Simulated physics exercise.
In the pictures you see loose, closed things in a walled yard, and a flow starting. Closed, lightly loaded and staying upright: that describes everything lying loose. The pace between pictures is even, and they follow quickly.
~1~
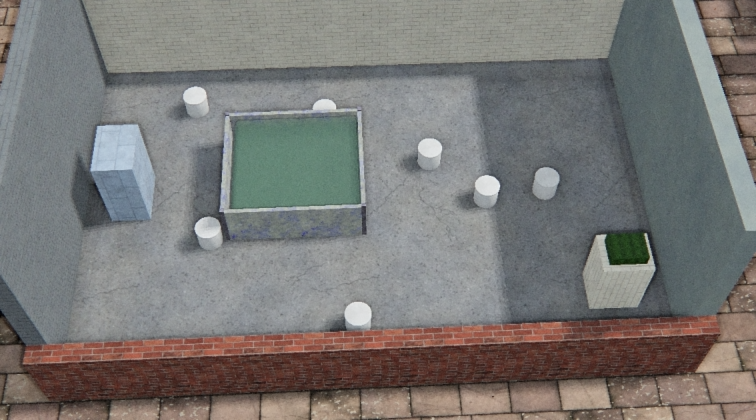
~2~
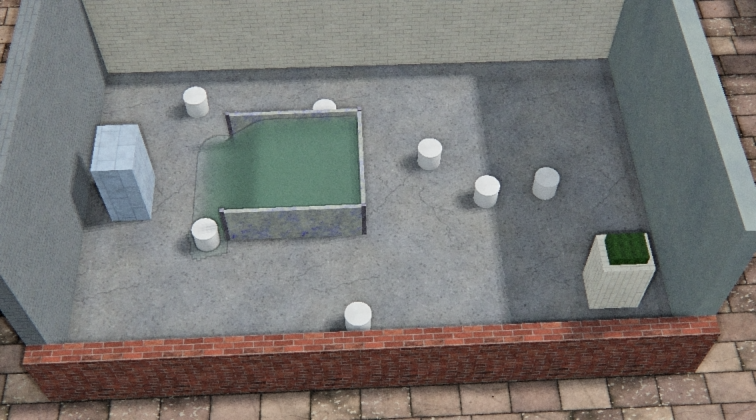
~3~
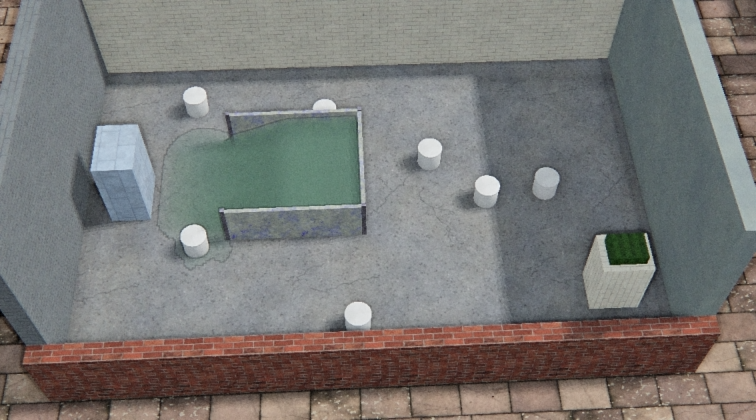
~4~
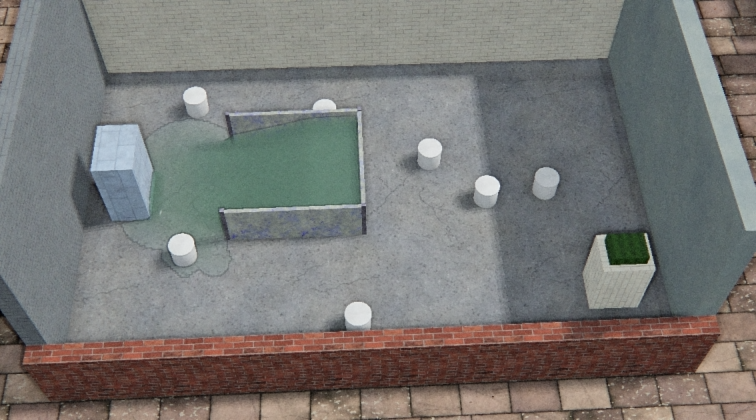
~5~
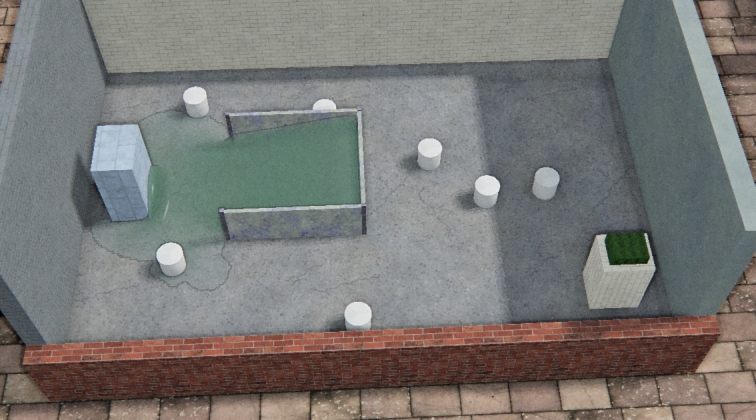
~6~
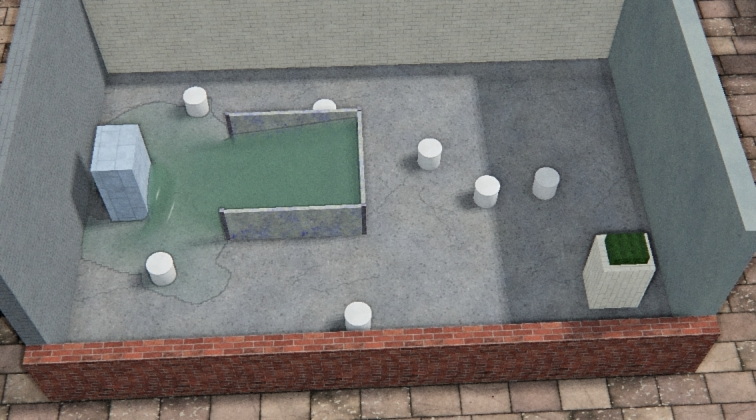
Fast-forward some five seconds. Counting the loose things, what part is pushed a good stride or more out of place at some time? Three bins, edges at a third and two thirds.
Share: A third up to two thirds.
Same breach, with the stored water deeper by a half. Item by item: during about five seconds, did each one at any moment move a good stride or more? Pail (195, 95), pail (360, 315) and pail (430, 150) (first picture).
First: Goes past it; second: Goes past it; third: Falls short.
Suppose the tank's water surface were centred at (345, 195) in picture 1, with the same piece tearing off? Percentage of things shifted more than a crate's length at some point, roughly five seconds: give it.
Close to 40 %.
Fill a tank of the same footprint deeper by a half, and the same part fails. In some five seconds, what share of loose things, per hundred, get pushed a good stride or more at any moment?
Estimate: Around 60 in a hundred.
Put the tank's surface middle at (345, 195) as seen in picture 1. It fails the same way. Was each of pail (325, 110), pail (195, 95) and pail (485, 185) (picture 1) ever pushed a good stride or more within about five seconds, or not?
In order: Remained close by, went well off, remained close by.
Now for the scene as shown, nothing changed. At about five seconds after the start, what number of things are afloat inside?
Tally: 1.
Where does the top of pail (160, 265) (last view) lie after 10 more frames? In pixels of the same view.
Estimated position: Roughly (129, 329).
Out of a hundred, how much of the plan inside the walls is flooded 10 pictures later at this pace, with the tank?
Roughly 30 %.
A moment on, 1 of 7 are well off their spots; 0 afloat.
Next, 1 of 7 are well off their spots; 1 afloat.
Later, 2 of 7 are well off their spots; 0 afloat.
In the end, 4 of 7 are well off their spots, and 4 have been at some point; 1 afloat.
